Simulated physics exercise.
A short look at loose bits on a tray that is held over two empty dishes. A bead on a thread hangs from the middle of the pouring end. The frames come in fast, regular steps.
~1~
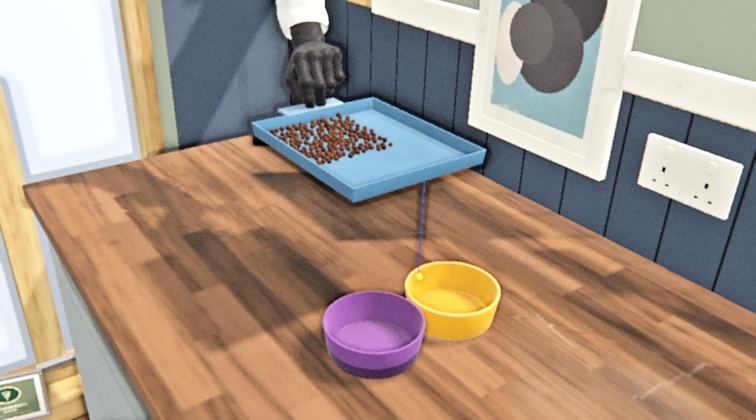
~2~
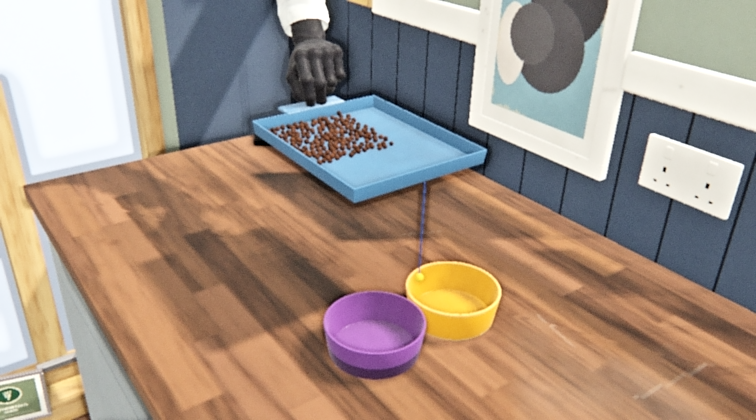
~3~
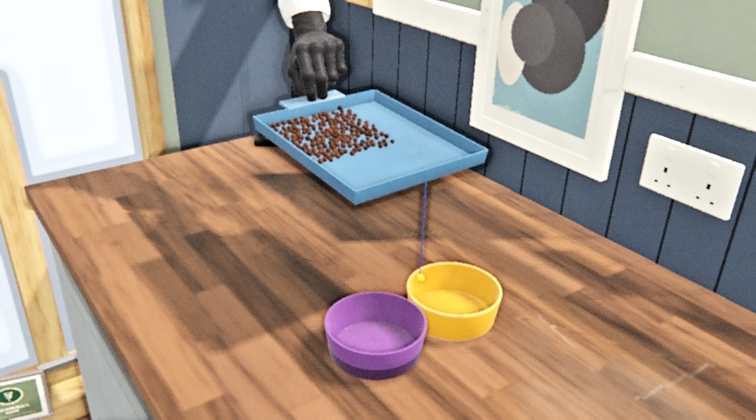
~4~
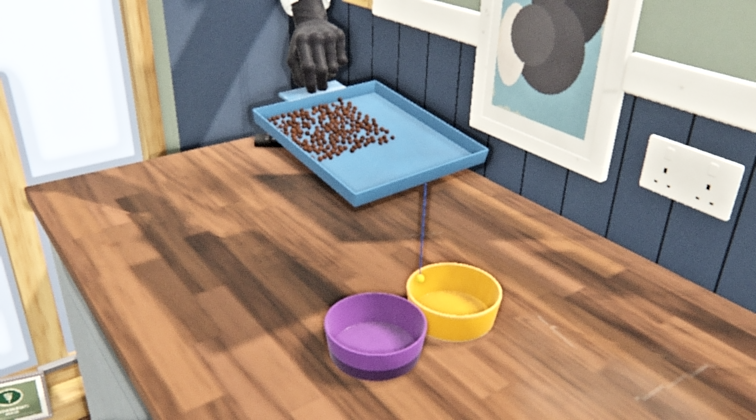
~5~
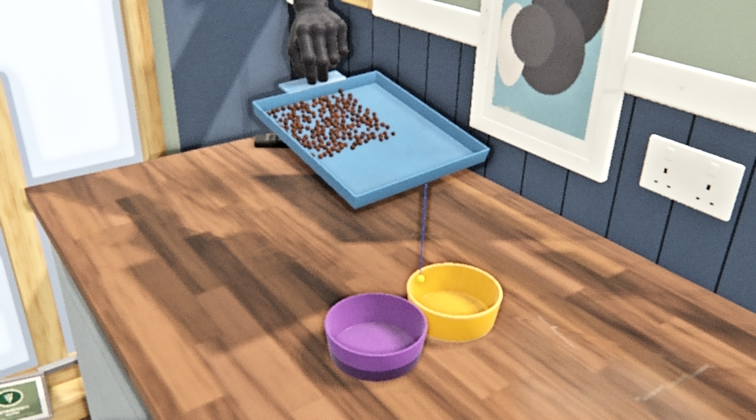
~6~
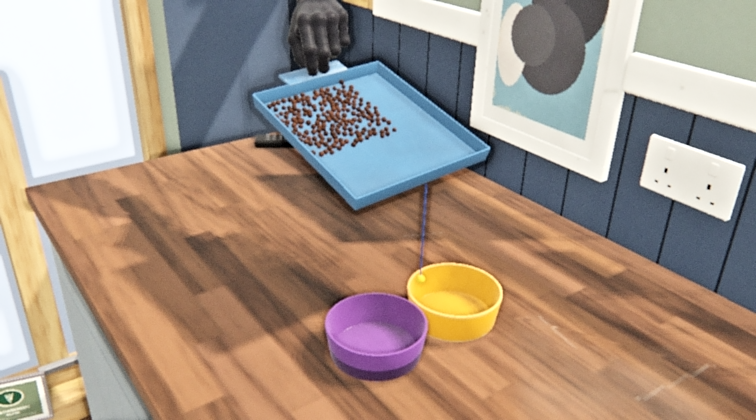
To begin with, a dark mechanical hand holds a blue tray of small brown berries nearly level above a wooden counter, where an empty purple dish and an empty yellow dish sit. The hand then slowly raises the tray's back end, tilting it slightly, while the berries shift very little and the dishes stay still.
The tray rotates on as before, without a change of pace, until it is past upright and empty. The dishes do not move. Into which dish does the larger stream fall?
More goes to the left-hand dish.
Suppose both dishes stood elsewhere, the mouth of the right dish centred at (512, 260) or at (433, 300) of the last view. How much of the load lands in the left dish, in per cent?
About 0 and 80 per cent.
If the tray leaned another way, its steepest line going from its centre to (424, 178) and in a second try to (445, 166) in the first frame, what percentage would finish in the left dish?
The first gives 30 %, the second 0 %.
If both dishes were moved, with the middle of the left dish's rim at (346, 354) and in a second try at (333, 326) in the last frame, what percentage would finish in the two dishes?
In turn 60 and 80 in a hundred.
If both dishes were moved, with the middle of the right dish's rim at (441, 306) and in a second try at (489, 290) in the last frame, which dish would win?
First the left one, then the dish on the left.
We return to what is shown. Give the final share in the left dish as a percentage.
Some 90 per cent.
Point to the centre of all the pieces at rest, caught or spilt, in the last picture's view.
Near (377, 352).
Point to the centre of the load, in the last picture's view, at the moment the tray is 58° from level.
Around (372, 188).
Shortly afterwards, tray tipped steeply; all but a few on the tray; only a few in the left dish; a little in the air.
Next, tray tipped right over; the bulk on the tray; a little in the left dish; only a few outside both; a little in the air.
Some moments later, tray tipped past a quarter turn; all but a few in the left dish; only a few in the right dish; a little outside both.
In the end, tray tipped past a quarter turn; all but a few in the left dish; only a few in the right dish; a little outside both.
